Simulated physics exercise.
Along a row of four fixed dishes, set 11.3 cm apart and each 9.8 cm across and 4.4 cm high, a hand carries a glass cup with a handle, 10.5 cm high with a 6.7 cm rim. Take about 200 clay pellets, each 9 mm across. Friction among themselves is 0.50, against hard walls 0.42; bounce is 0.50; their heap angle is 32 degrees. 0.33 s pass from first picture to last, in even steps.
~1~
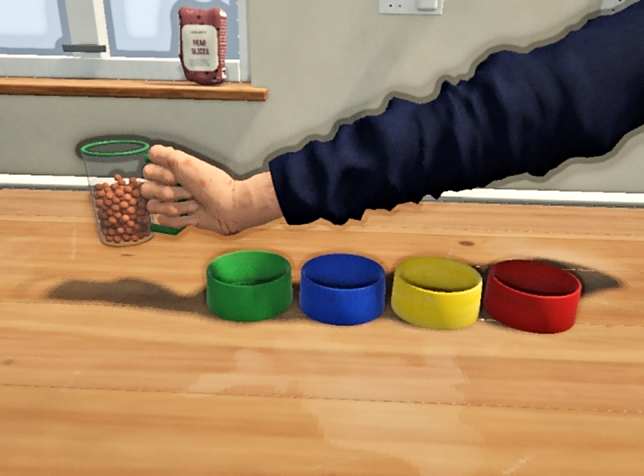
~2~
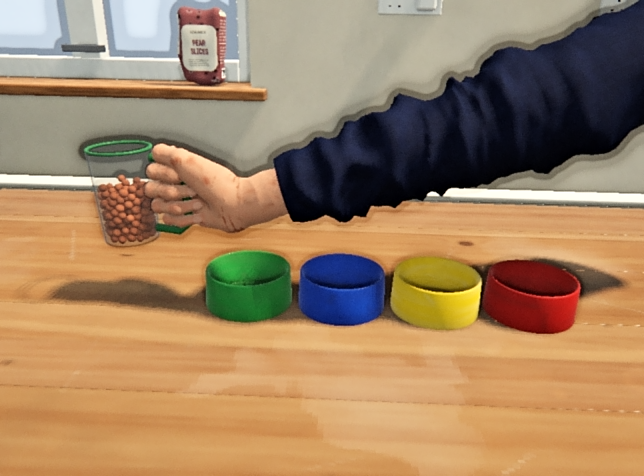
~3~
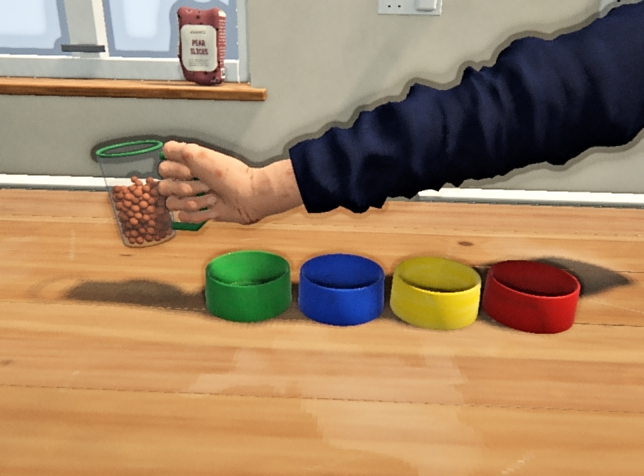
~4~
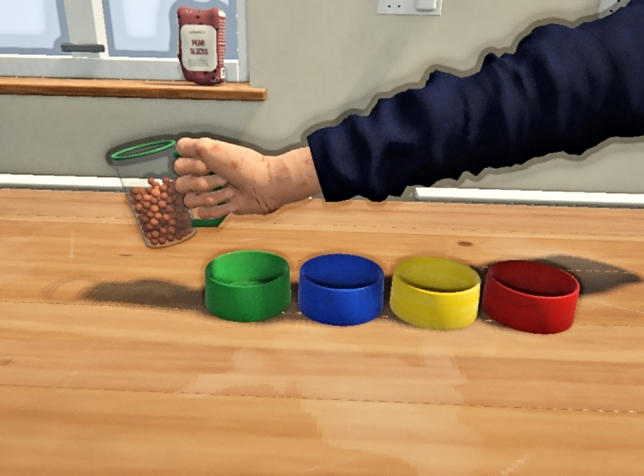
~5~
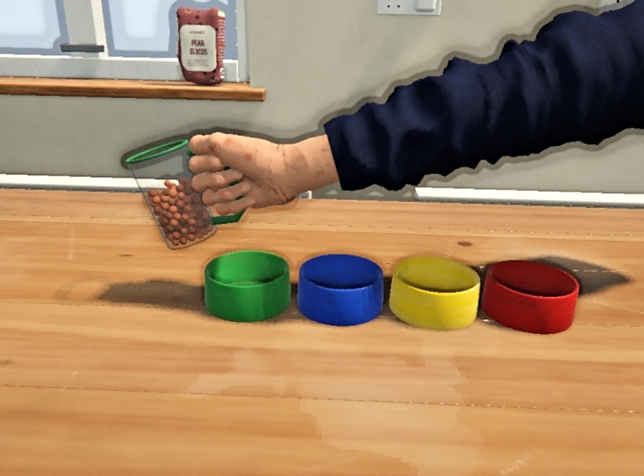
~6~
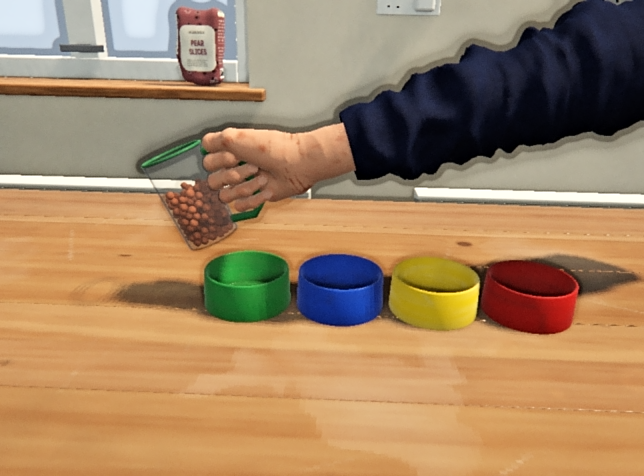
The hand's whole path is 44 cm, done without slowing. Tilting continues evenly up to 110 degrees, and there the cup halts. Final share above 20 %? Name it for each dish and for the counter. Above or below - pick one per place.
Red: Below; blue: Below; green: Below; yellow: Above; counter: Below.
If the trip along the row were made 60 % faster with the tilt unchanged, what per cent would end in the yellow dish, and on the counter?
Yellow: 100; counter: 0.
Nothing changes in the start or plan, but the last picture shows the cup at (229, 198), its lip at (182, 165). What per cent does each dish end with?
The red dish keeps 0, the blue dish 0, the green dish 0 and the yellow dish 100.
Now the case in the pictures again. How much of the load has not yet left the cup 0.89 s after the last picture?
Somewhere near 100 per cent of the load.
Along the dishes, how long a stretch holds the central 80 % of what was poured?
5 cm, roughly.
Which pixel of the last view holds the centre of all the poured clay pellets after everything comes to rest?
Centre at rest: Approx. (431, 294) px.
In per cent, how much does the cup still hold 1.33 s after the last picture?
It should be near 70 per cent.
Then, 0.53 s after the last picture, tilt 68 degrees; cup holds 100 %.
Then, 0.89 s after the last picture, tilt 98 degrees; cup holds 100 %.
Then, 1.33 s after the last picture, tilt 110 degrees; cup holds 70 %, yellow 30 %.
In the end, red 0 %, blue 0 %, green 0 %, yellow 100 %, counter 0 %.
